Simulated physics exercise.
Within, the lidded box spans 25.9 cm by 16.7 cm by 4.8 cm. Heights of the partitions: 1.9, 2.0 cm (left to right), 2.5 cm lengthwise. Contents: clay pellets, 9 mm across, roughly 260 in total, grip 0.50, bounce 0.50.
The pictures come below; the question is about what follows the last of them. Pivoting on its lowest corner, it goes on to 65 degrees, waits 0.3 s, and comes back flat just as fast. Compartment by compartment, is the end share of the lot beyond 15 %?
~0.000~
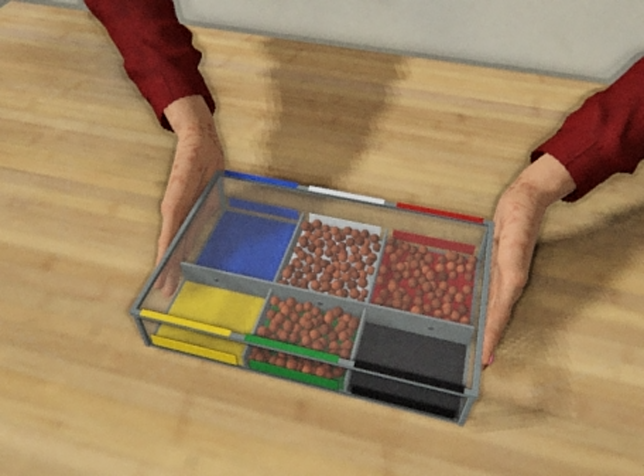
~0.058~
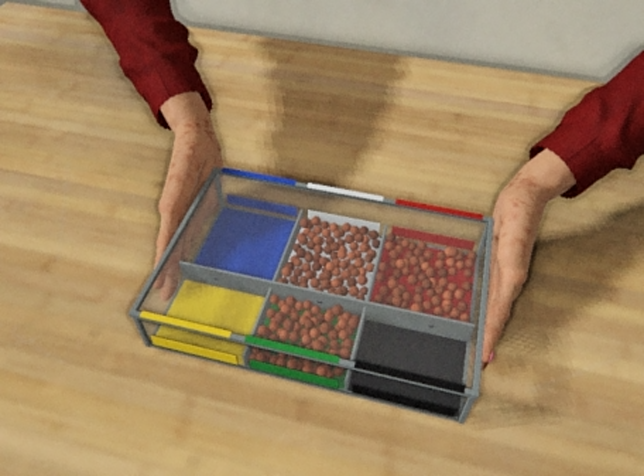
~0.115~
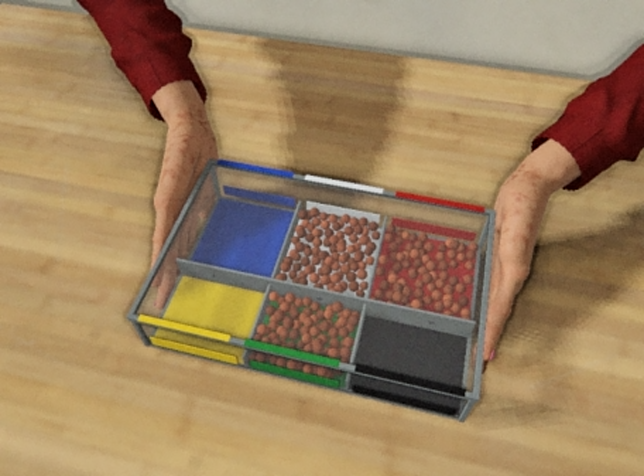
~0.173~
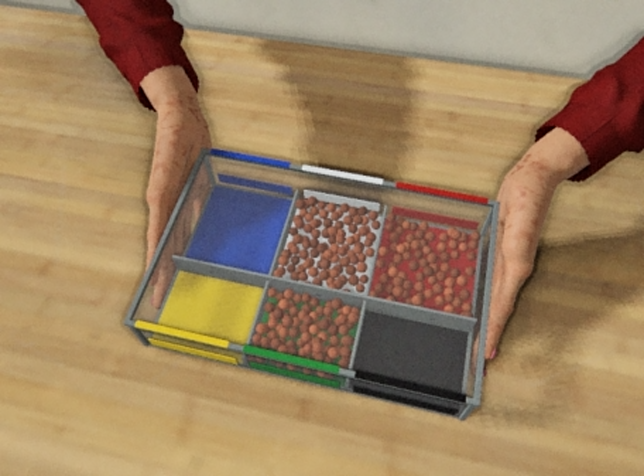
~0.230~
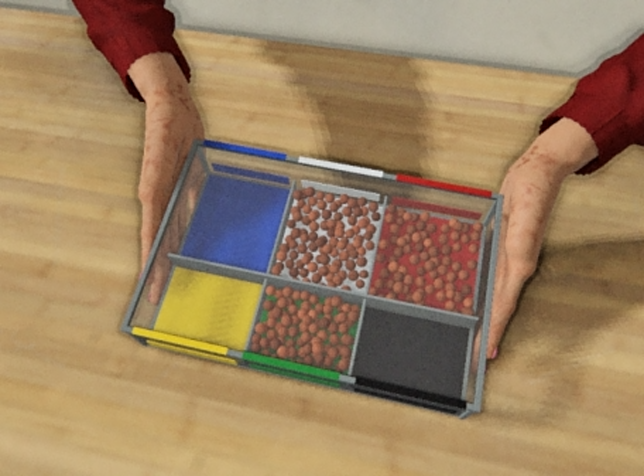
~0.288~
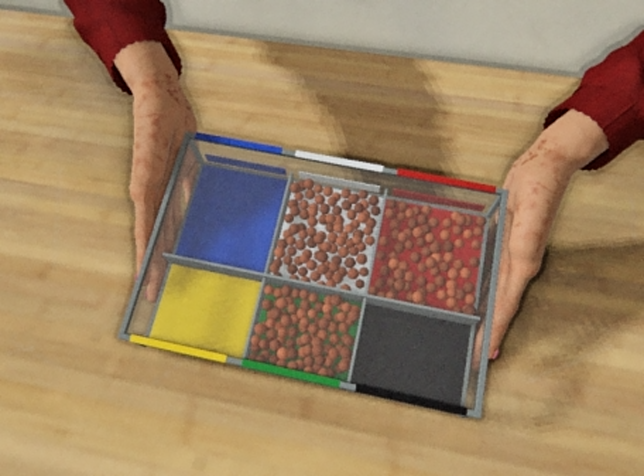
Red: Beyond; blue: Not beyond; green: Beyond; yellow: Not beyond; white: Beyond; black: Not beyond.
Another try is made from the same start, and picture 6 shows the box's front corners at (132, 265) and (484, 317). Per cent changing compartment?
Then roughly 0 per cent.
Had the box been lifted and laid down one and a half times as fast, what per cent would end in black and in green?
Per cent held - black: 5, green: 35.
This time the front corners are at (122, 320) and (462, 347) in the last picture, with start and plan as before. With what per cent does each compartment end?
In per cent, the final split is red 30, blue 5, green 30, yellow 5, white 35, black 0.
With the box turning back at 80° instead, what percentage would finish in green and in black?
Result - green 40 percent; black 10 percent.
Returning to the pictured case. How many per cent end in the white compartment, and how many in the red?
In the white compartment 35 percent, in the red 30 percent.
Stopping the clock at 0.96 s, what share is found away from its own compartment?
About 5 percent.
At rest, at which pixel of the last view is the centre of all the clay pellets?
Approximately (339, 304) in the last view.
After 0.96 s, tilt 65 degrees; red 30 %, green 35 %, white 35 %, black 5 %.
Then, at 1.40 s, tilt 33 degrees; red 30 %, green 35 %, white 35 %, black 5 %.
Then, at 1.92 s, tilt 0 degrees; red 30 %, green 35 %, white 35 %, black 5 %.
At rest (2.2 s), red 30 %, blue 0 %, green 35 %, yellow 0 %, white 35 %, black 5 %.
